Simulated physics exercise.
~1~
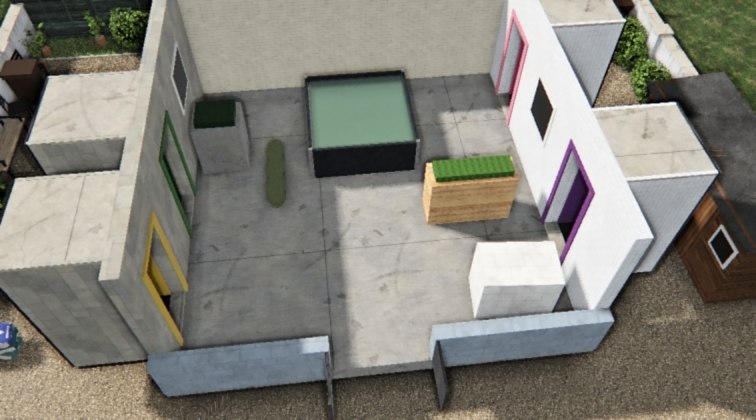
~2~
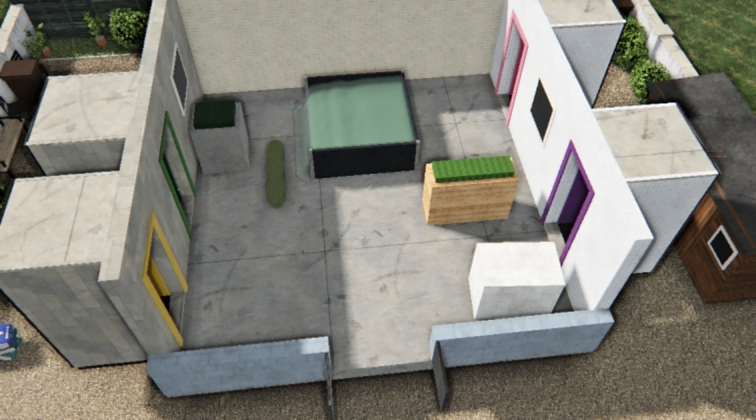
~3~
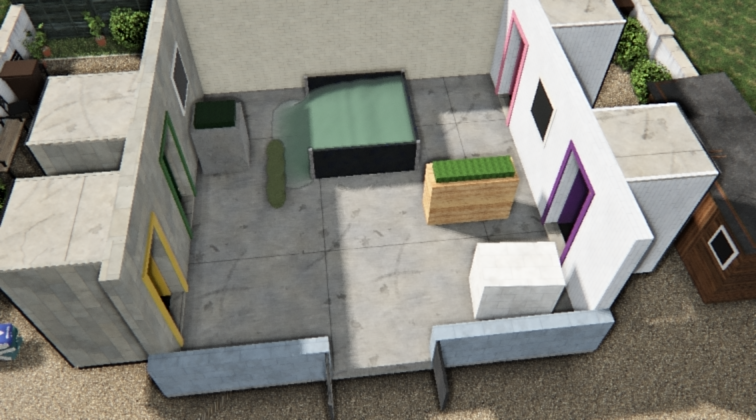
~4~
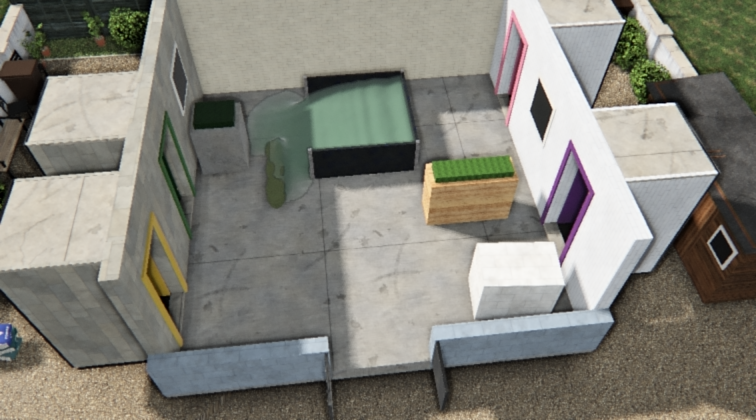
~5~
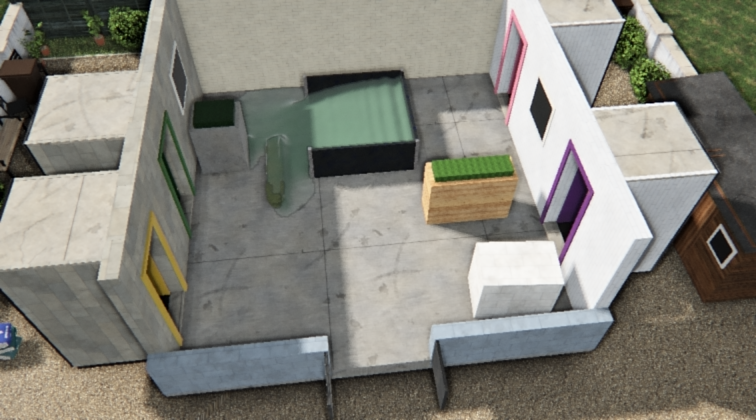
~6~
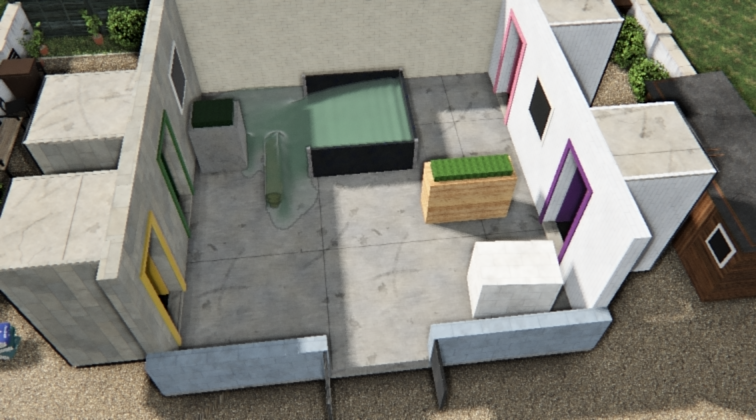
Walled back court seen from above, greenish water pouring from the left side of a dark tank and spreading around a low green strip.
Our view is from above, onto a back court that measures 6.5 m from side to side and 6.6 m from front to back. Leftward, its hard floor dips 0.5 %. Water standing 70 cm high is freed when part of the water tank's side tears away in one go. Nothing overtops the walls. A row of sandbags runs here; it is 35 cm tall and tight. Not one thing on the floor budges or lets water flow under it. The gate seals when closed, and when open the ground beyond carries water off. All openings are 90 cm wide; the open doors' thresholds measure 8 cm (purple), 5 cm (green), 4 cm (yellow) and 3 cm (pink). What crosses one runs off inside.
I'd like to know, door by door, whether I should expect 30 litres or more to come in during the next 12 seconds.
In the end the purple door lets in less than the limit. The green door lets in less than the limit. The yellow door lets in more than the limit. The pink door lets in more than the limit.
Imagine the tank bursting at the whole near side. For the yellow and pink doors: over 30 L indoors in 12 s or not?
Yellow: Beyond limit; pink: Within limit.
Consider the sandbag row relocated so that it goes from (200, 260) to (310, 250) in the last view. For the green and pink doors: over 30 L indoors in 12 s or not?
Against the limit, the green door goes beyond it and the pink door goes beyond it.
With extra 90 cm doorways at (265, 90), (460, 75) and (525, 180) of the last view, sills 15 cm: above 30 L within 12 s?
Result in order - more than that, not enough, not enough.
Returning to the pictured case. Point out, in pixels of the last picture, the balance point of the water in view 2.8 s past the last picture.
Near (289, 158).
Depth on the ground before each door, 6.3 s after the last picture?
Centimetres: Purple 3 / green 2 / yellow 11 / pink 7.
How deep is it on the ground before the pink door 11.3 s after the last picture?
Looks like about 5.0 cm at that spot.
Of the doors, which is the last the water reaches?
Purple.
Then, 0.7 s after the last picture water covers 30 % of the floor and is deepest (67 cm) near (202, 96); purple door not reached, green door not reached, yellow door not reached, pink door not reached.
Then, 1.5 s after the last picture water covers 50 % of the floor and is deepest (49 cm) near (216, 141); purple door not reached, green door 5 cm at the sill, 0 L in, yellow door not reached, pink door not reached.
Then, 2.8 s after the last picture water covers 60 % of the floor and is deepest (34 cm) near (202, 101); purple door not reached, green door 4 cm at the sill, 0 L in, yellow door 6 cm at the sill, 3 L in, pink door not reached.
Then, 6.3 s after the last picture water covers 85 % of the floor and is deepest (17 cm) near (286, 167); purple door 3 cm at the sill, 0 L in, green door 2 cm at the sill, 1 L in, yellow door 11 cm at the sill, 71 L in, pink door 7 cm at the sill, 50 L in.
Then, 11.3 s after the last picture water covers 95 % of the floor and is deepest (12 cm) near (200, 124); purple door 7 cm at the sill, 2 L in, green door 3 cm at the sill, 3 L in, yellow door 7 cm at the sill, 122 L in, pink door 5 cm at the sill, 80 L in.
